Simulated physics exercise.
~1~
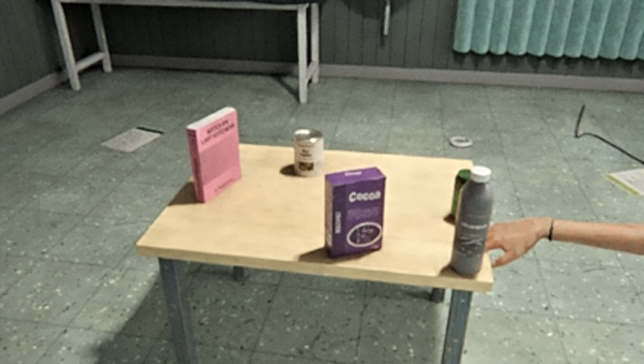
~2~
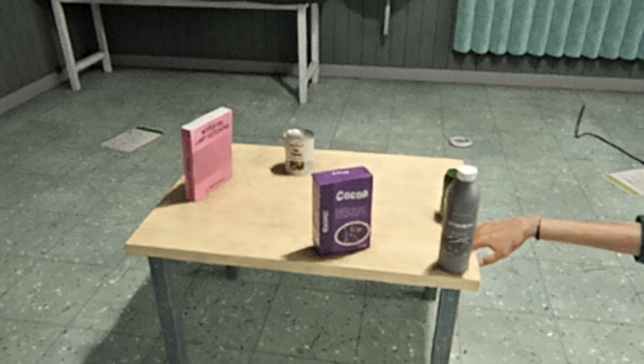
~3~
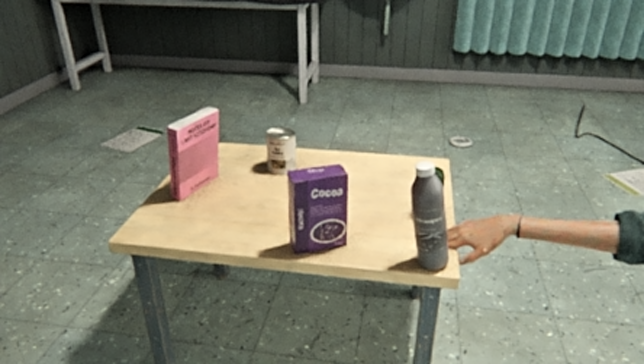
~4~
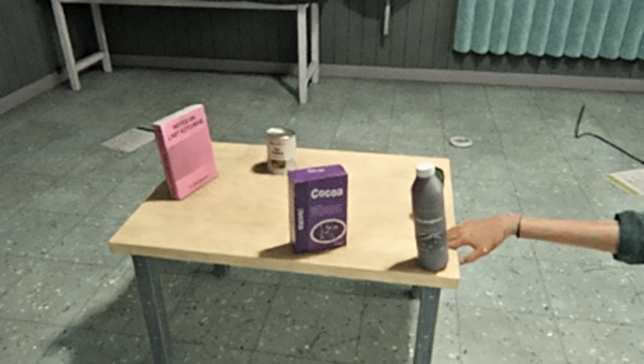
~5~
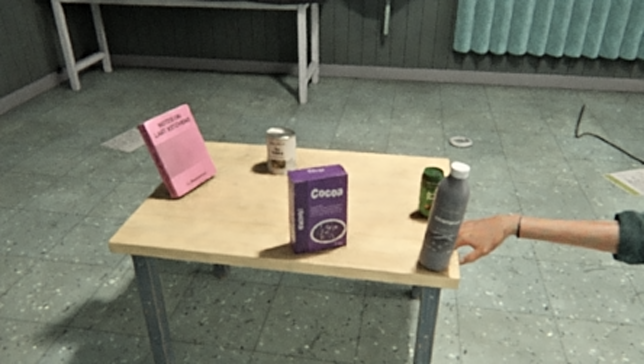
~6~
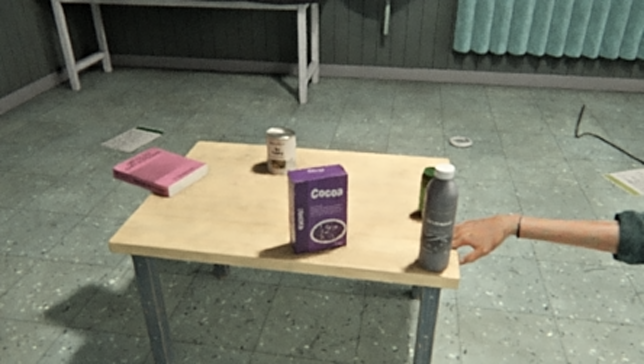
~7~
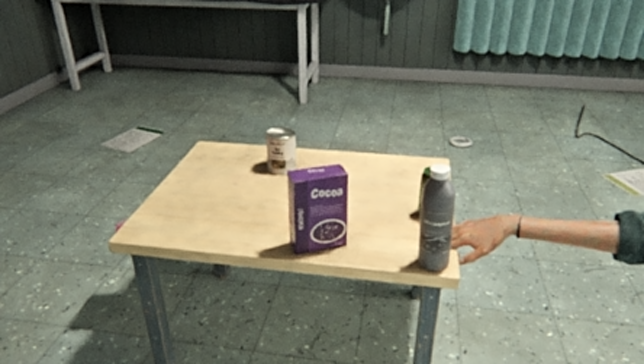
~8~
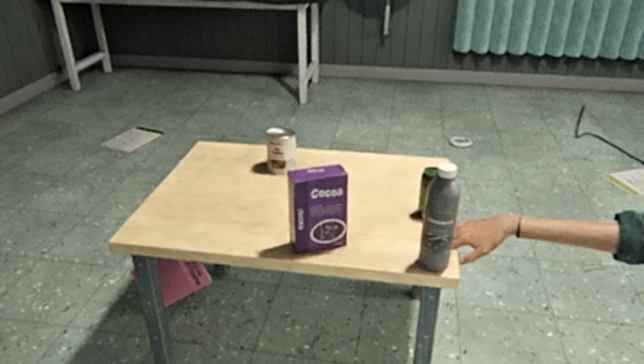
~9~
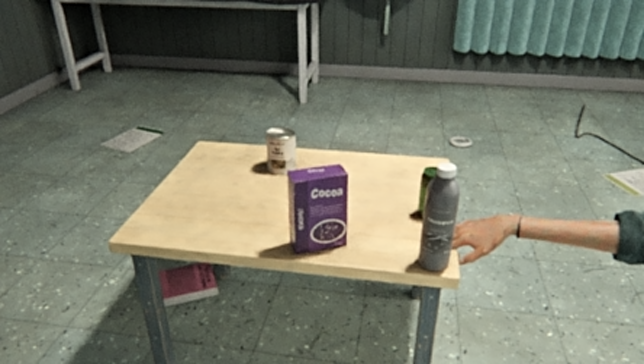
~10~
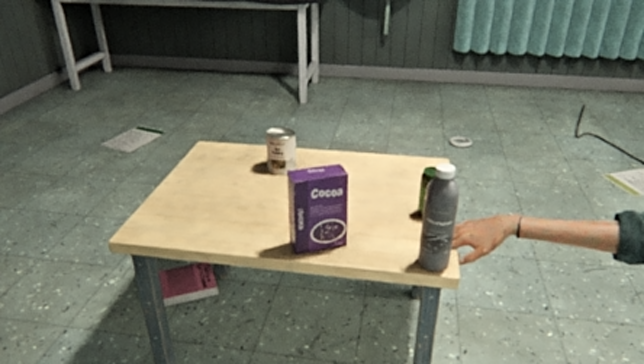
A pink book stands upright at the left of a pale wooden side table, seen from slightly above in a room with a tiled floor and a teal curtain. A white tin sits behind a purple cocoa packet near the middle, with a grey bottle and green can at the right, where a hand rests by the edge. The table slides left and stops. The bottle rocks and settles upright, while the book leans left, topples flat and drops off the edge. It ends lying on the floor beneath the table, the other things still standing on top.
